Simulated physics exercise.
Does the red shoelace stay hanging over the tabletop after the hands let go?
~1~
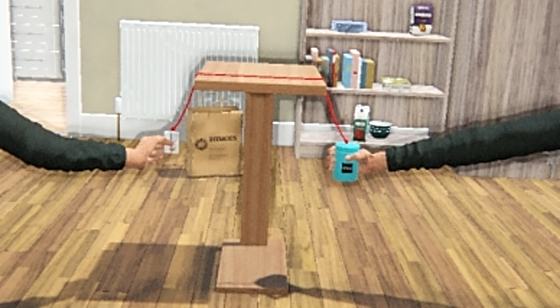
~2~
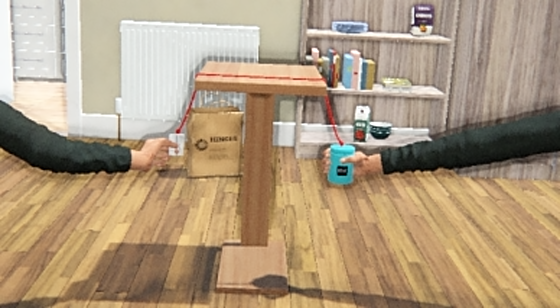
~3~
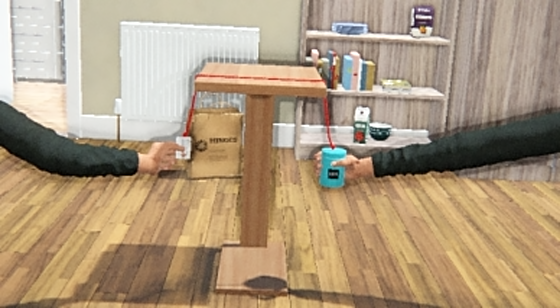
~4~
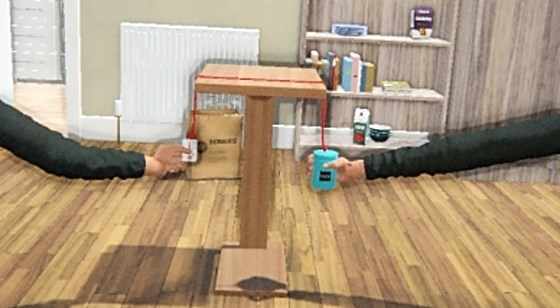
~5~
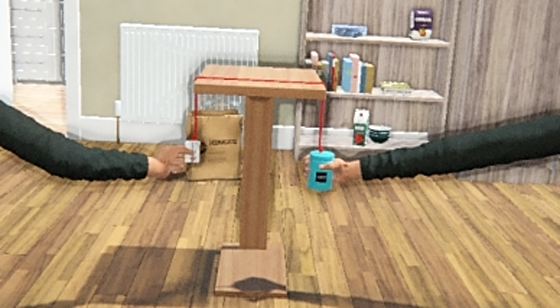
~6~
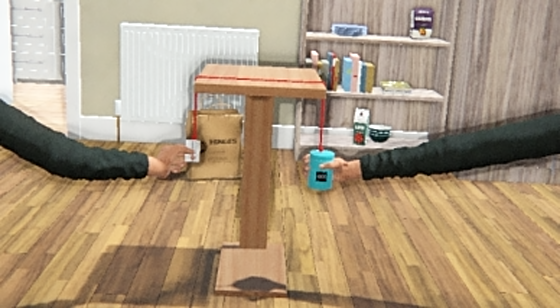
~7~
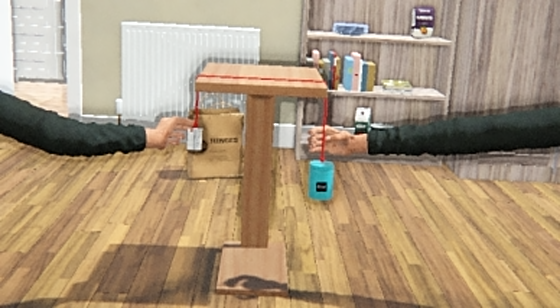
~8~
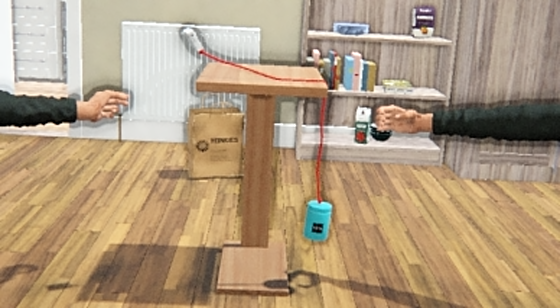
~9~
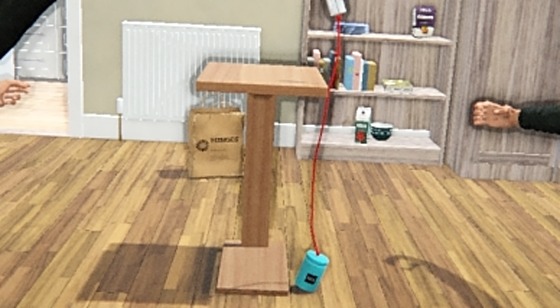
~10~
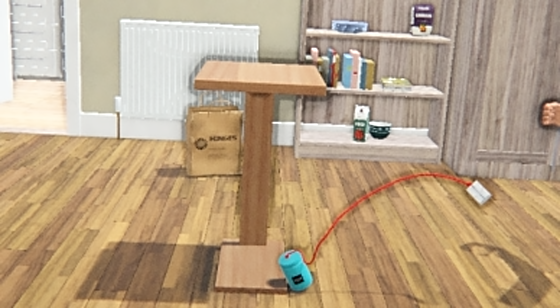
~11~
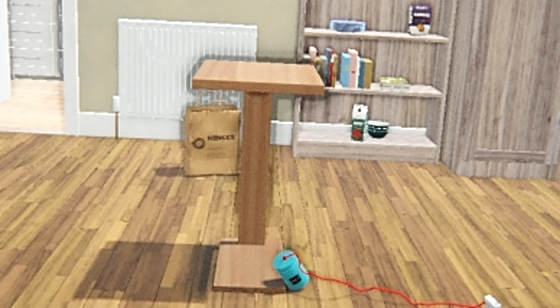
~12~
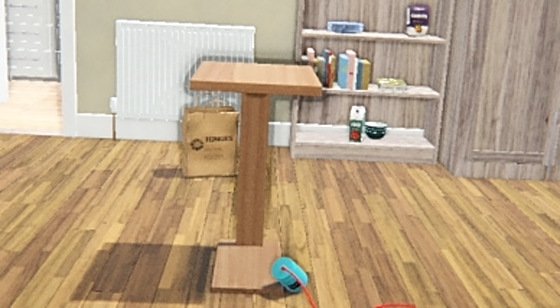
No, it slides off to the right as the turquoise jar drops, pulling the small box over the top, and it ends up down on the floor.
